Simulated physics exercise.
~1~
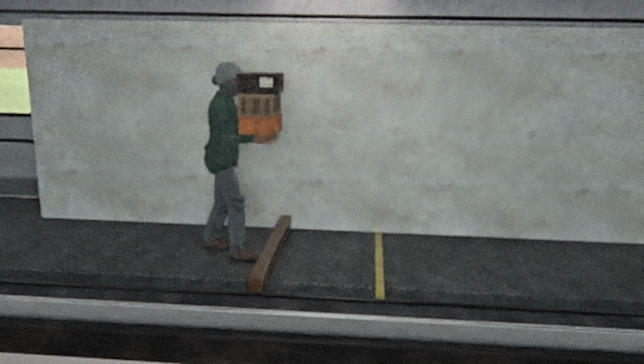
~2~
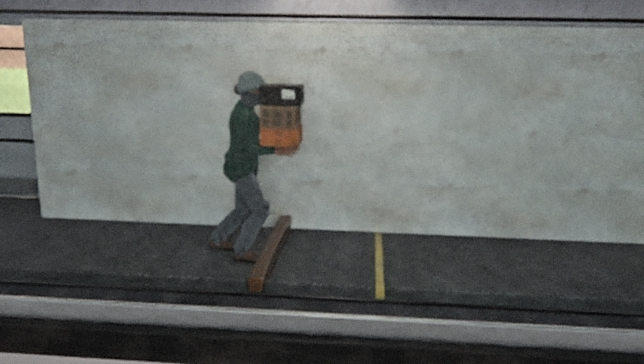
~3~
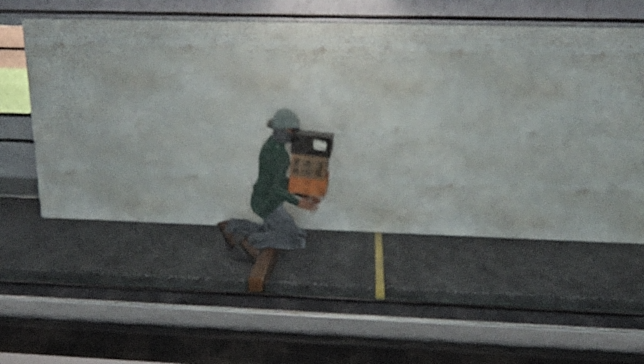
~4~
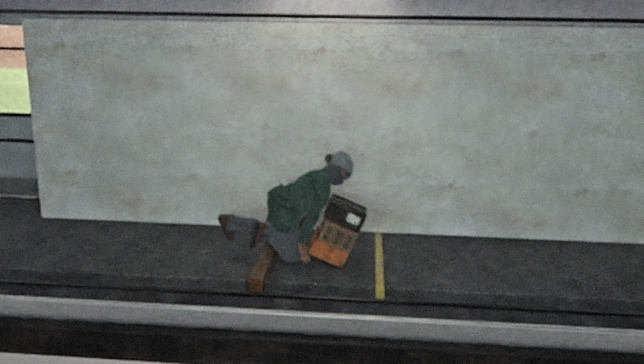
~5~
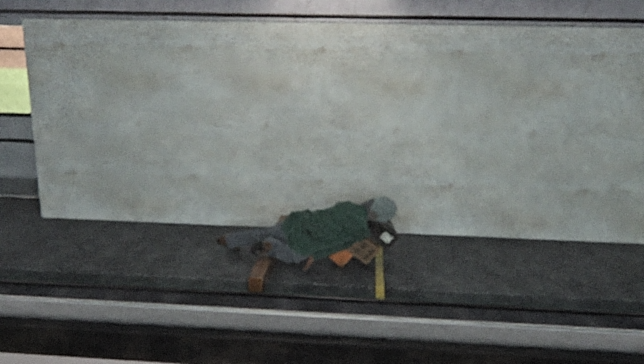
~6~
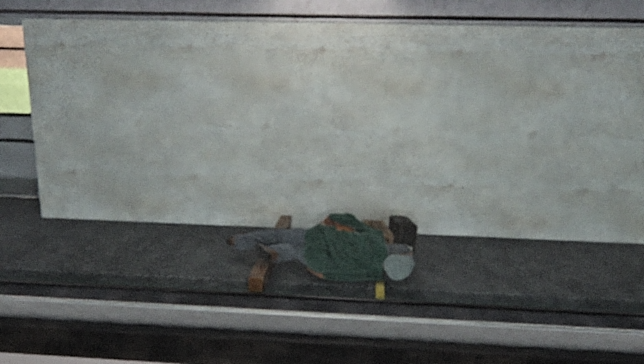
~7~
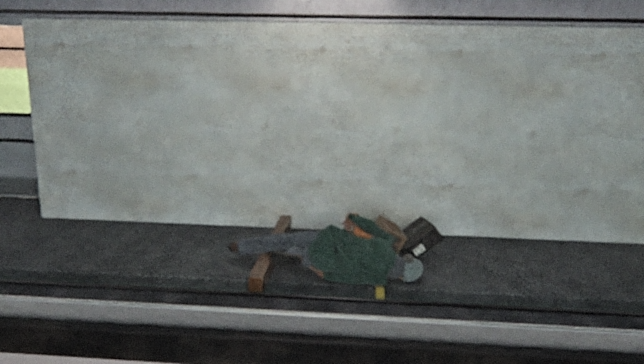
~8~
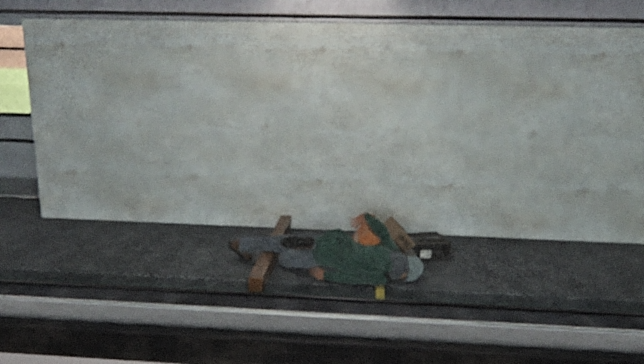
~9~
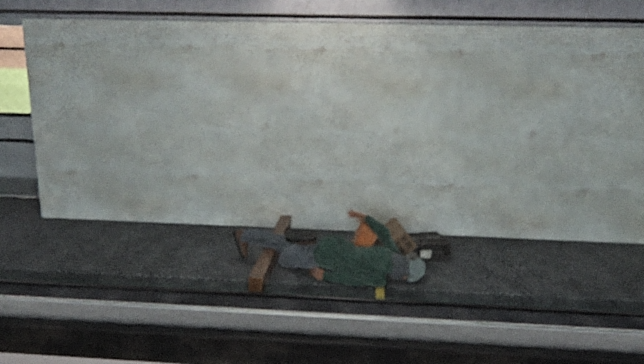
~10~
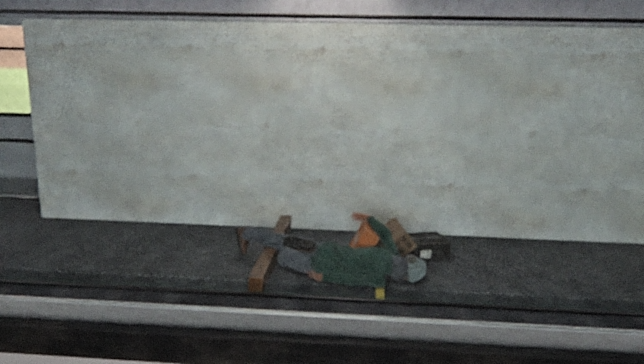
A courier carrying stacked boxes trips over a rail and sprawls headfirst past the yellow line.
